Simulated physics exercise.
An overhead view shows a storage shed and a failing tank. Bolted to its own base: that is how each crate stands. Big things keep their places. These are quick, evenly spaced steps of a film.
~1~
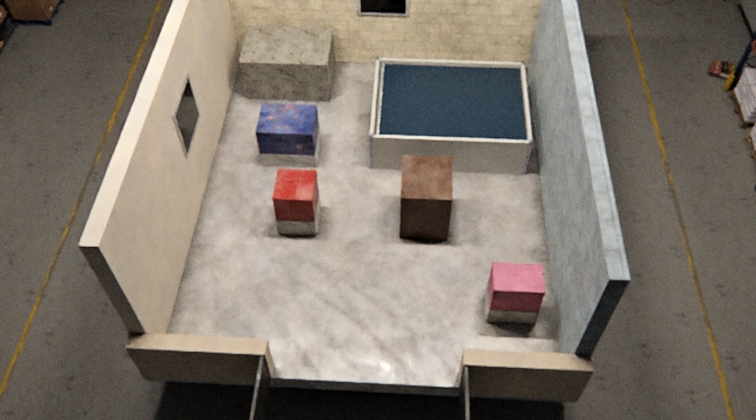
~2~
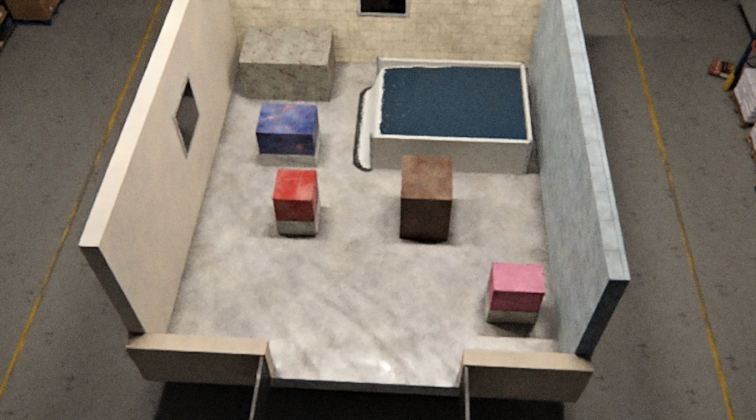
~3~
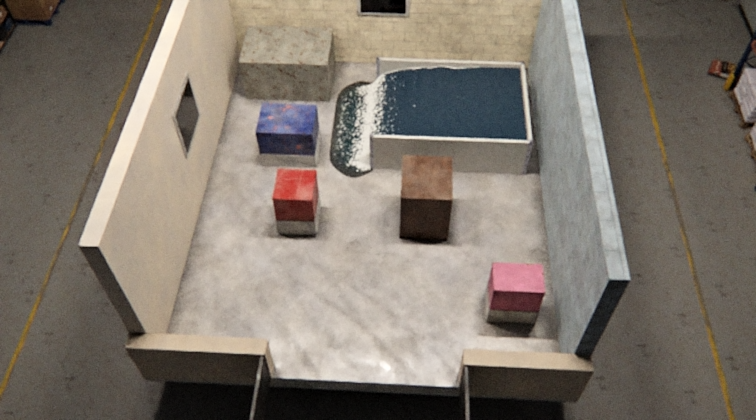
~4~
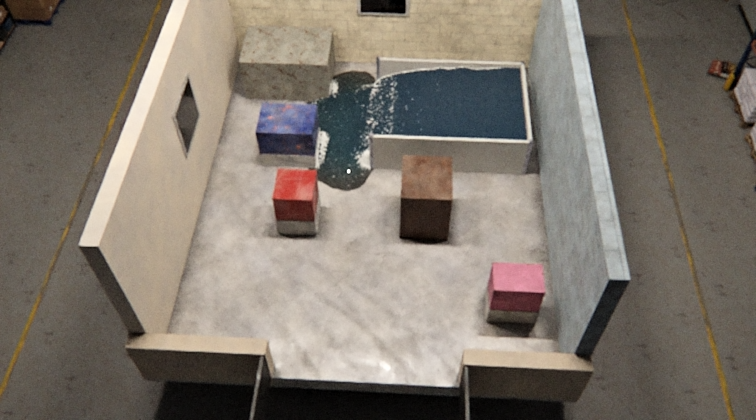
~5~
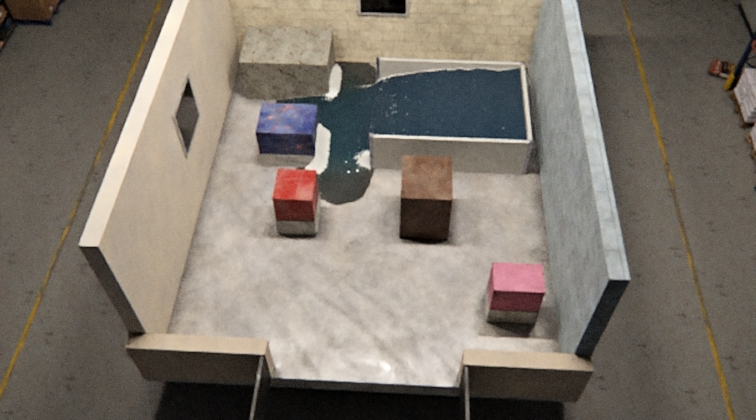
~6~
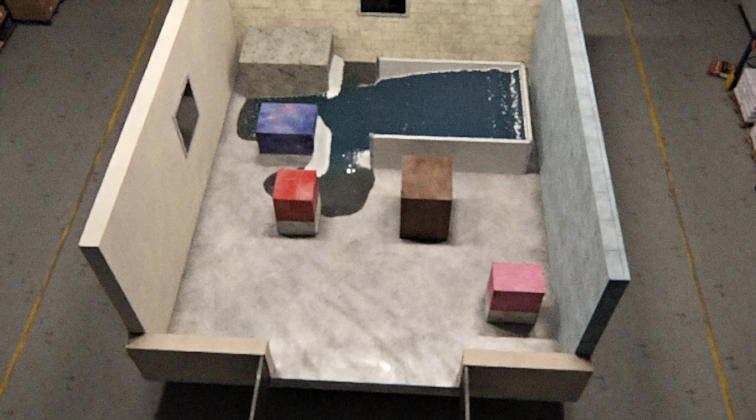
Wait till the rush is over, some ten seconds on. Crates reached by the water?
Red crate not reached, pink crate not reached, blue crate reached.
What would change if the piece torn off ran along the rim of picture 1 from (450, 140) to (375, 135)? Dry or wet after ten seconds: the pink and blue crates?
First the pink crate: It is never reached; then the blue crate: It is never reached.
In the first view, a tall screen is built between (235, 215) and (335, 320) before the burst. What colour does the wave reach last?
That would be the crate marked pink.
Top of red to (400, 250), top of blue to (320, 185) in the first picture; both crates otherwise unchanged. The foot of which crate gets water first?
First: The blue-painted one.
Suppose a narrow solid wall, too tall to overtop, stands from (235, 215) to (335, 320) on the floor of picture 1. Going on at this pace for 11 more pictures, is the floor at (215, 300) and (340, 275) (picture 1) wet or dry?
In order, I'd call them bare and inundated.
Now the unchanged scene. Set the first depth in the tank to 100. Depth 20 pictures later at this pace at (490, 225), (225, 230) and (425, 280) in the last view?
0, 20, 4 %.
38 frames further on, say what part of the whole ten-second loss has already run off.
About 55 per cent.
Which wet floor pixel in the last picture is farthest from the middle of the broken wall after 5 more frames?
(195, 229).
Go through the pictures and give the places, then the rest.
The first picture shows the water tank at (450, 101) is whole and still.
In the second picture, the front is at a hidden place, out from the gap at (377, 118).
In the third picture, water pours out at (377, 119) and has run to (361, 84).
In the fourth picture, water pours out at (377, 120) and has run to (334, 79).
In the fifth picture, the front is at (282, 101), out from the gap at (377, 121).
In the sixth picture, the front is at (247, 108), out from the gap at (377, 121).
A moment on, water covers 30 % of the floor; the red crate water round its plinth, the pink crate not reached, the blue crate water round its plinth.
Next, water covers 50 % of the floor; the red crate water round its plinth, the pink crate not reached, the blue crate water round its plinth.
Then, water covers 80 % of the floor; the red crate water round its plinth, the pink crate water round its plinth, the blue crate water round its plinth.
Later, water covers 90 % of the floor; the red crate water round its plinth, the pink crate water round its plinth, the blue crate water round its plinth.
In the end, water covers 100 % of the floor; the red crate stayed above the water, the pink crate stayed above the water, the blue crate was topped.
